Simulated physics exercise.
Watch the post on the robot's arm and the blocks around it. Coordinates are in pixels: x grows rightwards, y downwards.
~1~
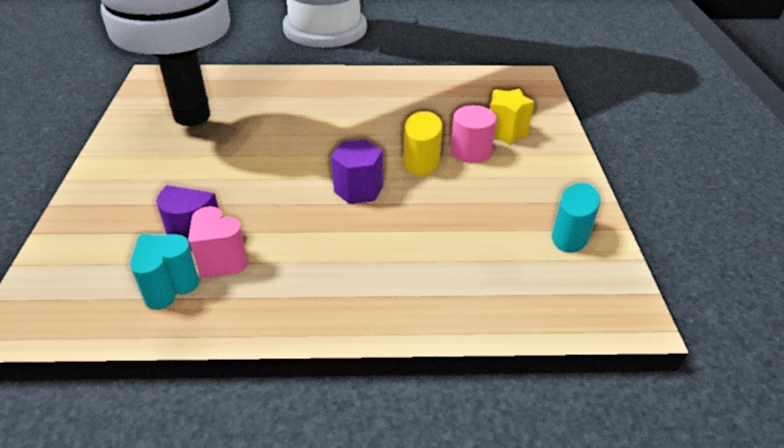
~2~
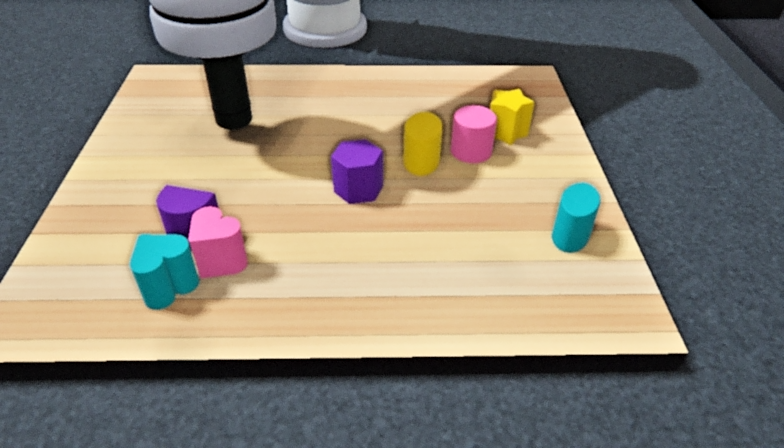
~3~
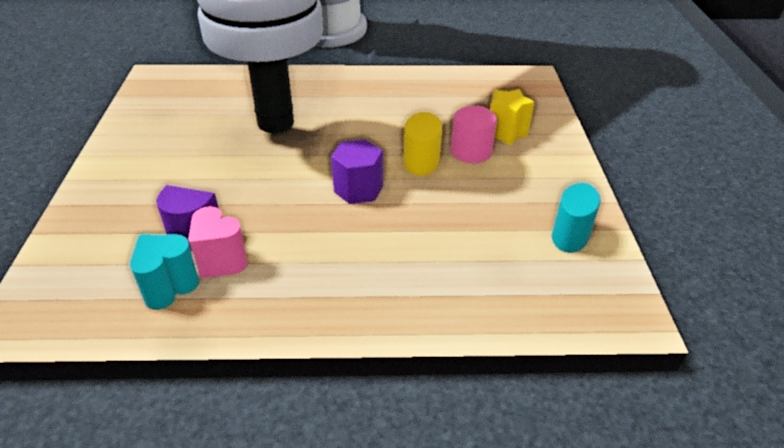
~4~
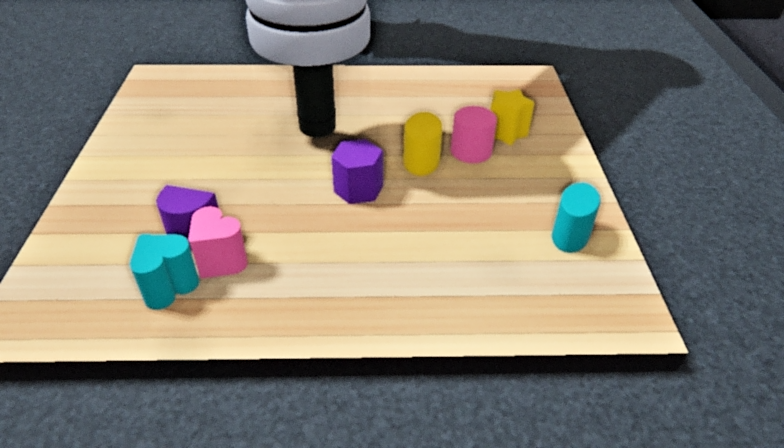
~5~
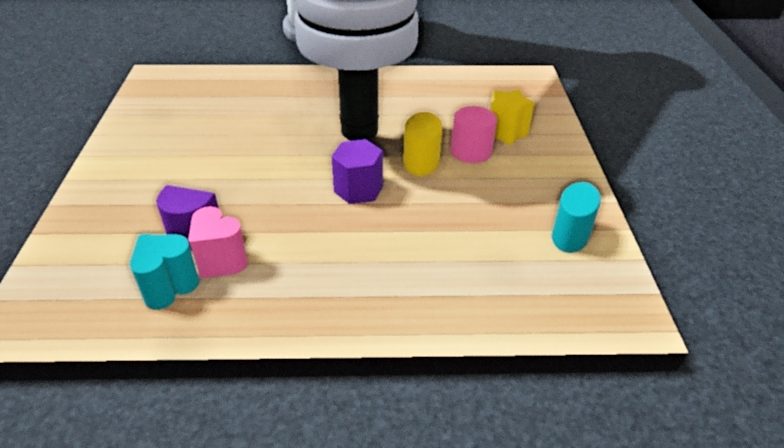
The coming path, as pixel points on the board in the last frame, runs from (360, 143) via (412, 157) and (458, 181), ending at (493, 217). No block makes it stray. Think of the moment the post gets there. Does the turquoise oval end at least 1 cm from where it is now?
That would be a no.
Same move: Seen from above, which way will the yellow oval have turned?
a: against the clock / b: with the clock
a: Against the clock.
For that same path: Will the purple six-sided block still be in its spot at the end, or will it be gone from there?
The purple six-sided block will stay where it is.
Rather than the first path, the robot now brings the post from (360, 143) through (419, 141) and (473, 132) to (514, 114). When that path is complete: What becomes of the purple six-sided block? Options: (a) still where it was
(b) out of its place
My answer is option a.
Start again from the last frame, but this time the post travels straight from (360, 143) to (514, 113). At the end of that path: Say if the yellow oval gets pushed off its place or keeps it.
The yellow oval is left alone.
What follows on the original path. One third of the way, post (413, 146); yellow oval (449, 133); pink cylinder (479, 116).
Two thirds of the way, post (459, 171); yellow oval (503, 156); pink cylinder (483, 116).
At the end, post (495, 206); purple six-sided block not moved; yellow oval (538, 170), turned 55° anticlockwise; pink cylinder (483, 116); turquoise oval not moved.
